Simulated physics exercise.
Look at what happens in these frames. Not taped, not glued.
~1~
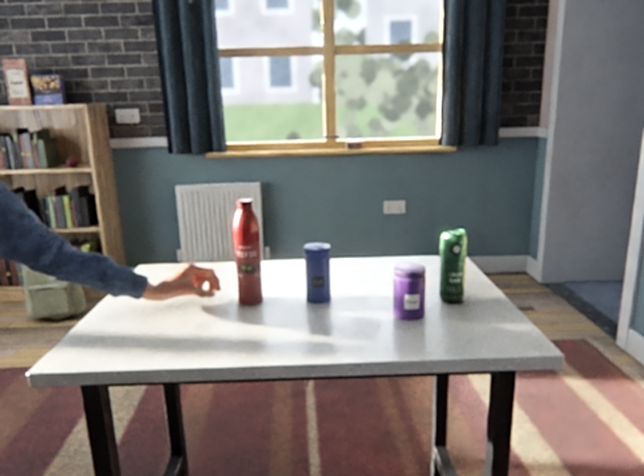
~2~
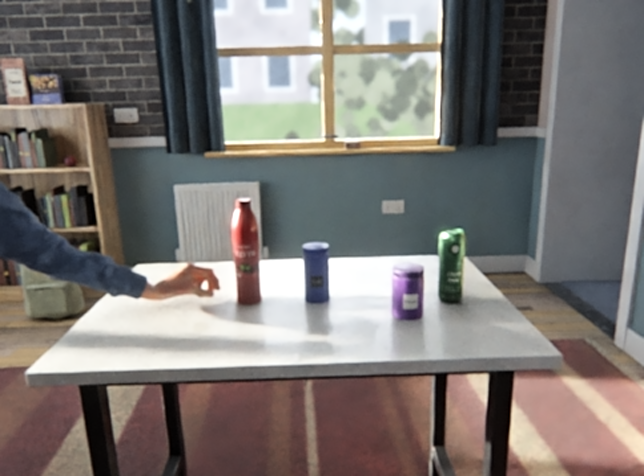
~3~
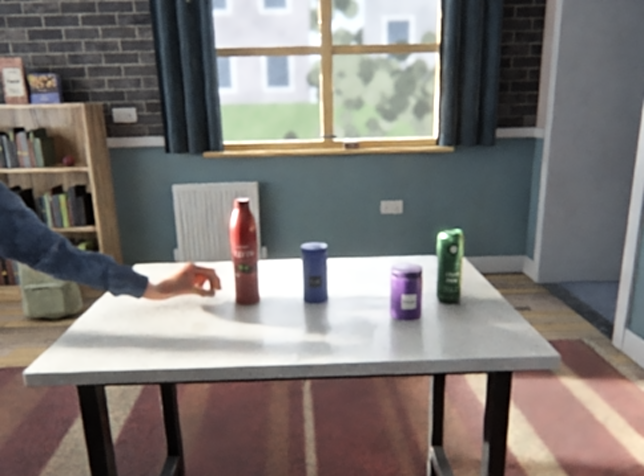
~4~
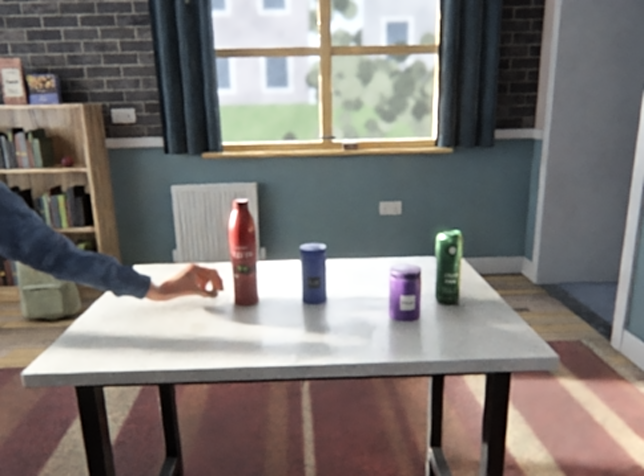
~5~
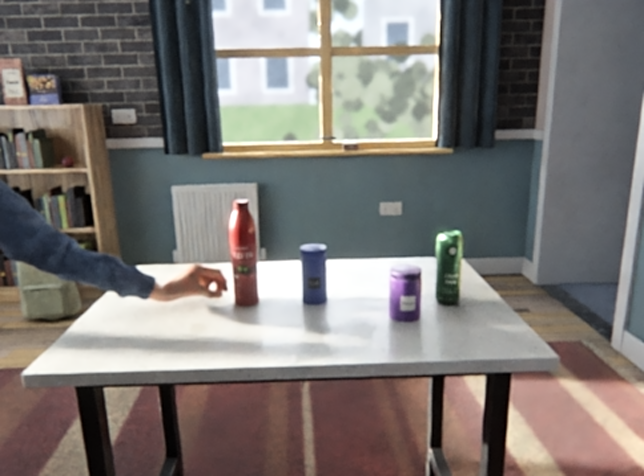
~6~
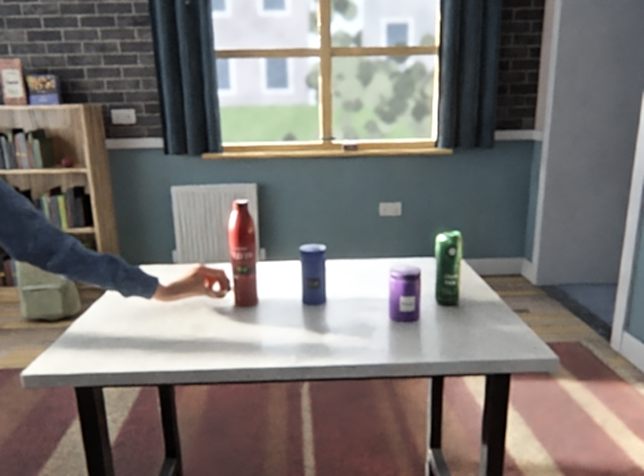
The video shows a hand reaching from the left toward a red bottle on a white table, edging very slightly closer, while the blue, purple and green containers to the right stay in place on the tabletop.
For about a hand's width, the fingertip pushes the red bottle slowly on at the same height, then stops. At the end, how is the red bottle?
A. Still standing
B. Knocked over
A, still standing.
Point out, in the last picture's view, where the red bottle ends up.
The object ends up somewhere near (294, 252).
Then, 0.60 s past the last view, red bottle displaced about its own width near (262, 252).
Then, 1.10 s past the last view, red bottle displaced about its own width near (281, 252).
Finally, moved from the start, red bottle. Final places as the last picture's camera would see them, red bottle near (294, 251).
